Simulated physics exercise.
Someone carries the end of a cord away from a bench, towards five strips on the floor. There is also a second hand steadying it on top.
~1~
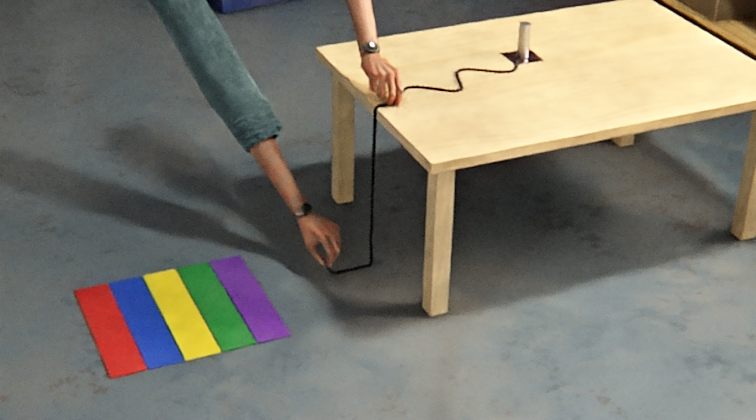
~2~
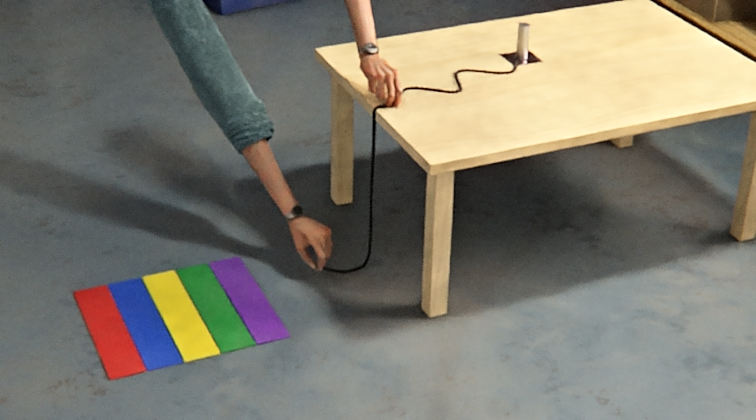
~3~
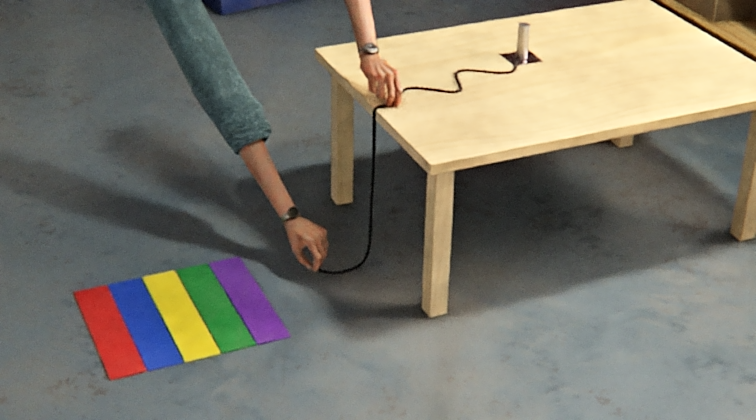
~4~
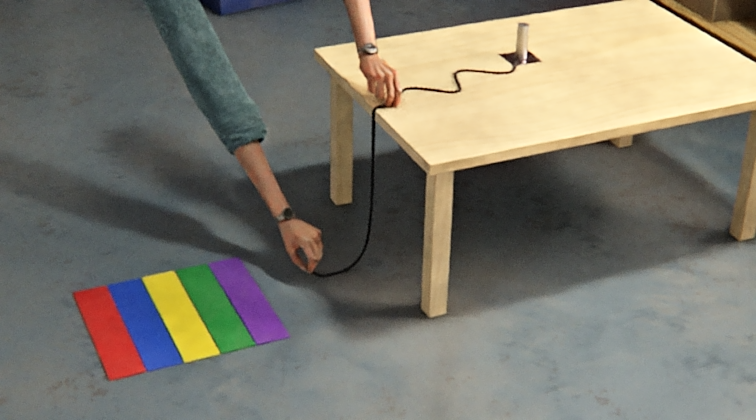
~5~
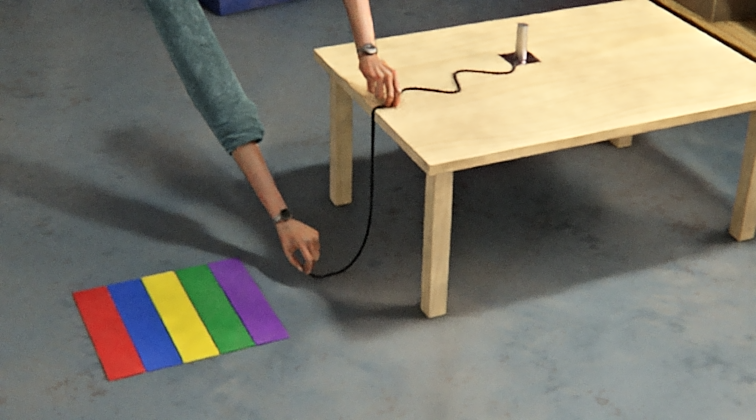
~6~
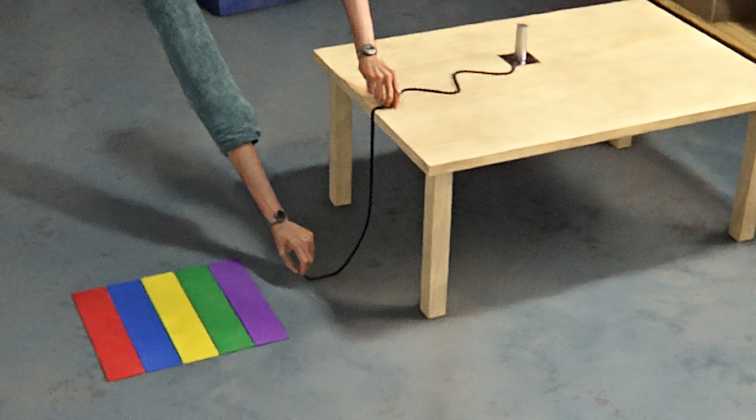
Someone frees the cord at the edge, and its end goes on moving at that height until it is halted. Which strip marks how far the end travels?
The blue strip.
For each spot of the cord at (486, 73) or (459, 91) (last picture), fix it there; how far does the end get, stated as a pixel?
Roughly (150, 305), then roughly (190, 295).
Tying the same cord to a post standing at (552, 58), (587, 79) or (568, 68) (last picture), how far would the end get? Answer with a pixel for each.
The first try gives about (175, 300), the second about (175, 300) and the third about (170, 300).
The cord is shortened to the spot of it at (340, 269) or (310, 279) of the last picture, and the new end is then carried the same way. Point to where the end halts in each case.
One per try, the spots are (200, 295) and (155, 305).
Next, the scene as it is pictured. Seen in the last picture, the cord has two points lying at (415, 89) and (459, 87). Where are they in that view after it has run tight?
The first ends at (372, 103) and the second at (418, 89).
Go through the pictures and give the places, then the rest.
End (326, 263); purple (265, 323); green (231, 332); yellow (195, 340); blue (159, 348); red (122, 357), in the first picture.
End (317, 266); cord through (510, 72) (458, 80) (412, 88) (374, 121) (372, 190) (369, 253), in the second picture.
End (312, 267), in the third picture.
End (307, 268); cord through (509, 72) (457, 80) (411, 88) (374, 121) (372, 189) (362, 255), in the fourth picture.
End (305, 269), in the fifth picture.
End (300, 271); cord through (508, 73) (456, 81) (410, 89) (373, 122) (371, 191) (352, 256), in the sixth picture.
Soon after, end near (204, 292); over green.
After that, end near (158, 303); over yellow.
At the stop, end near (133, 308); over blue. Over blue.
